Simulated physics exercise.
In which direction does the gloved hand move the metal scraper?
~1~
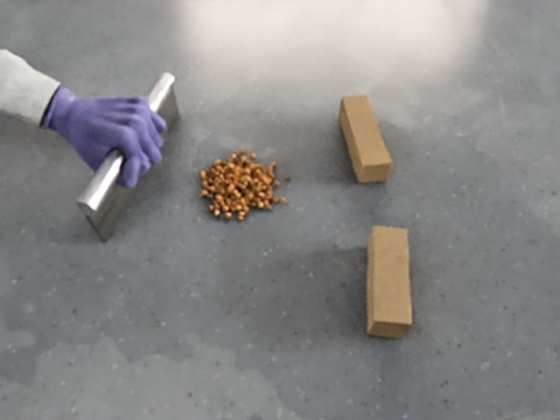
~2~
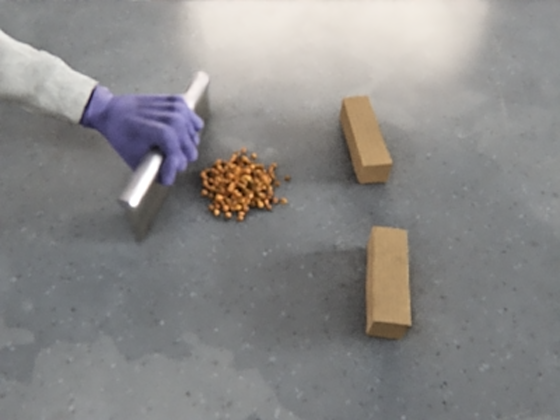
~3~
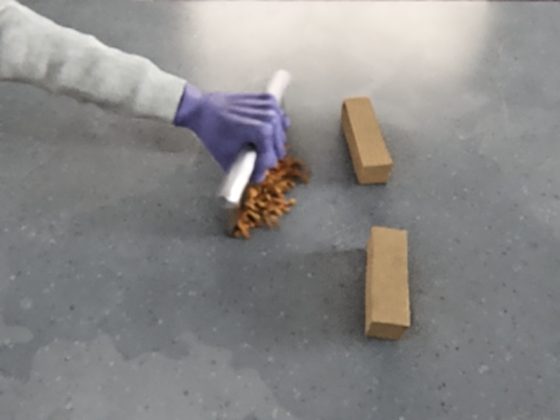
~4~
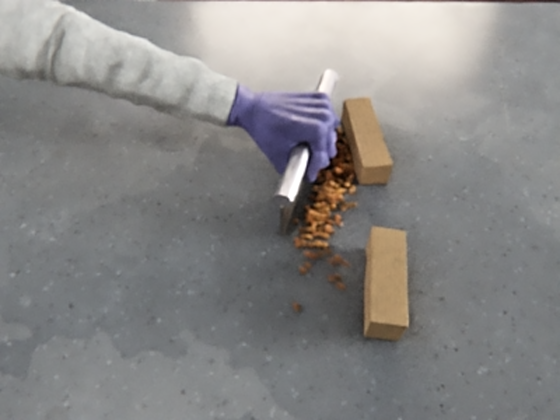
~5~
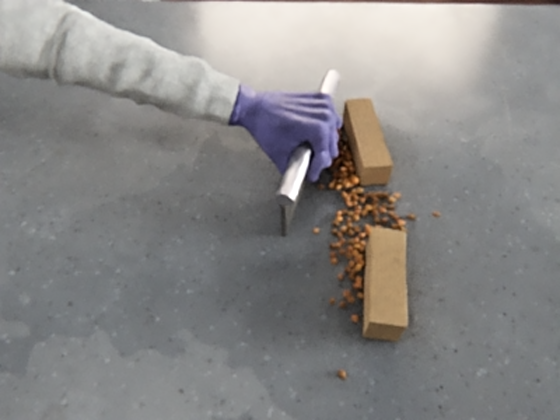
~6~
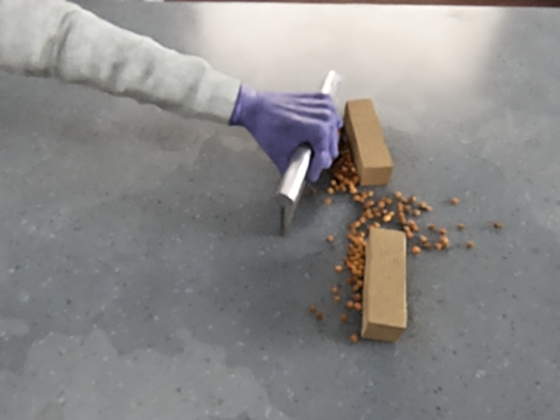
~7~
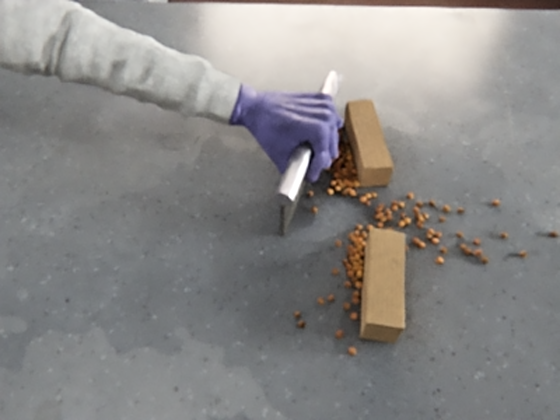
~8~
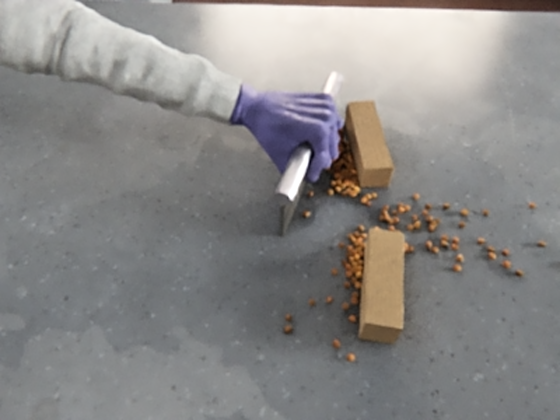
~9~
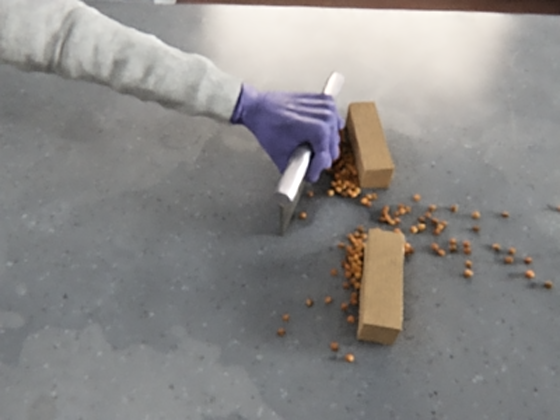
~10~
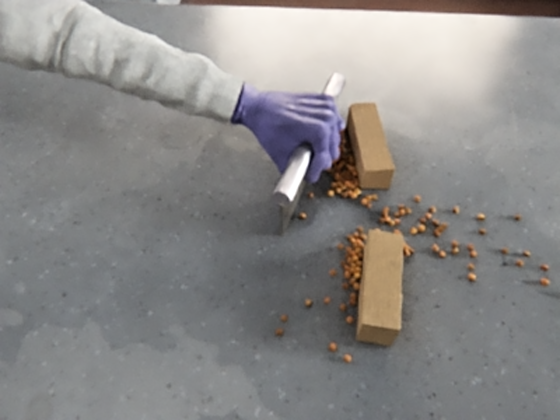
The hand moves the scraper to the right, toward the two tan blocks.
